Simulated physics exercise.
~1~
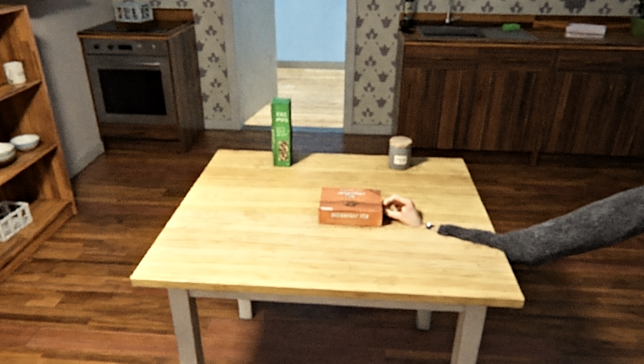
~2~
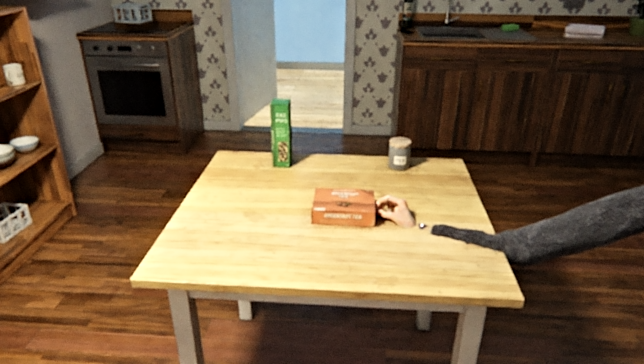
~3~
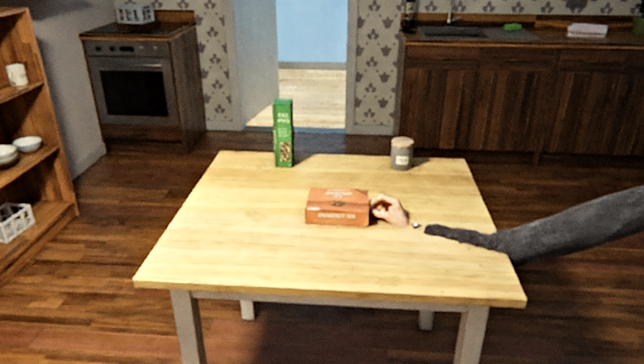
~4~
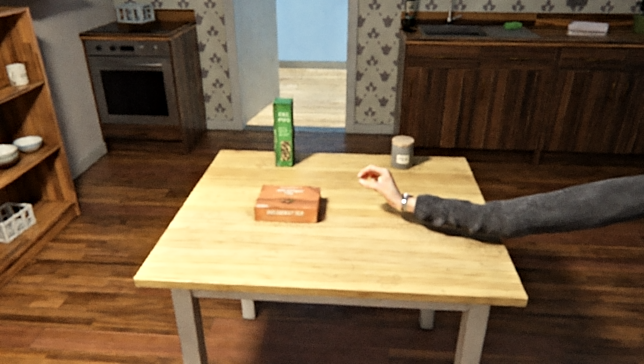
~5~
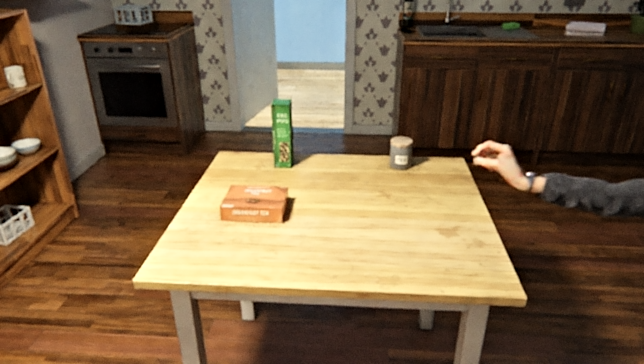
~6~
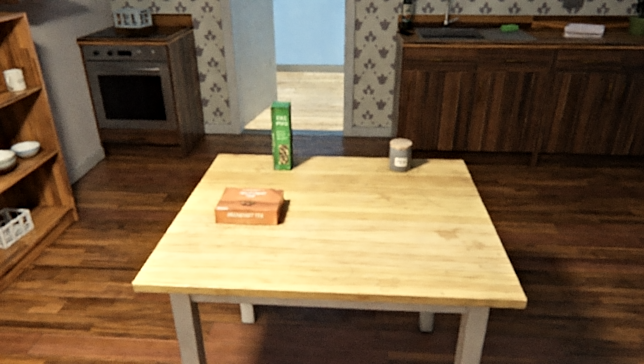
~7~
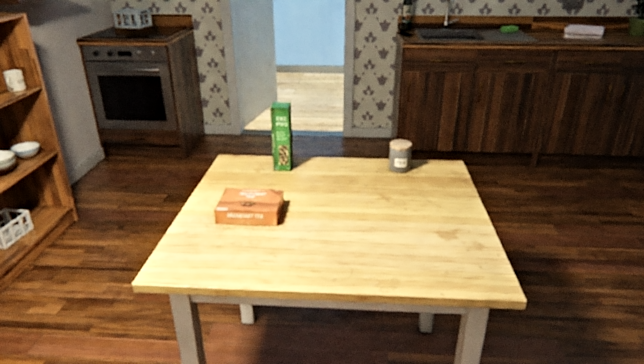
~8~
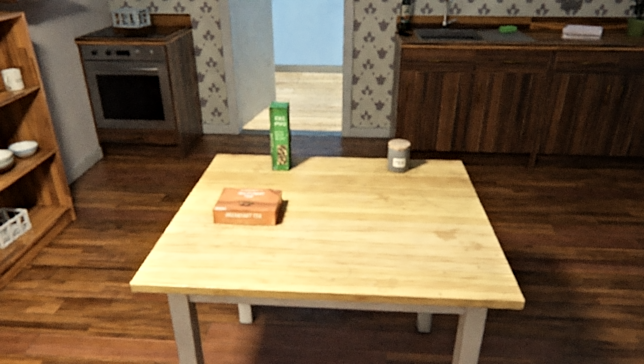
The footage shows a hand pushing an orange packet leftward across a wooden table that also holds a green carton and a grey jar. The hand lets go and withdraws to the right, while the packet slides a little farther and comes to rest on the tabletop.
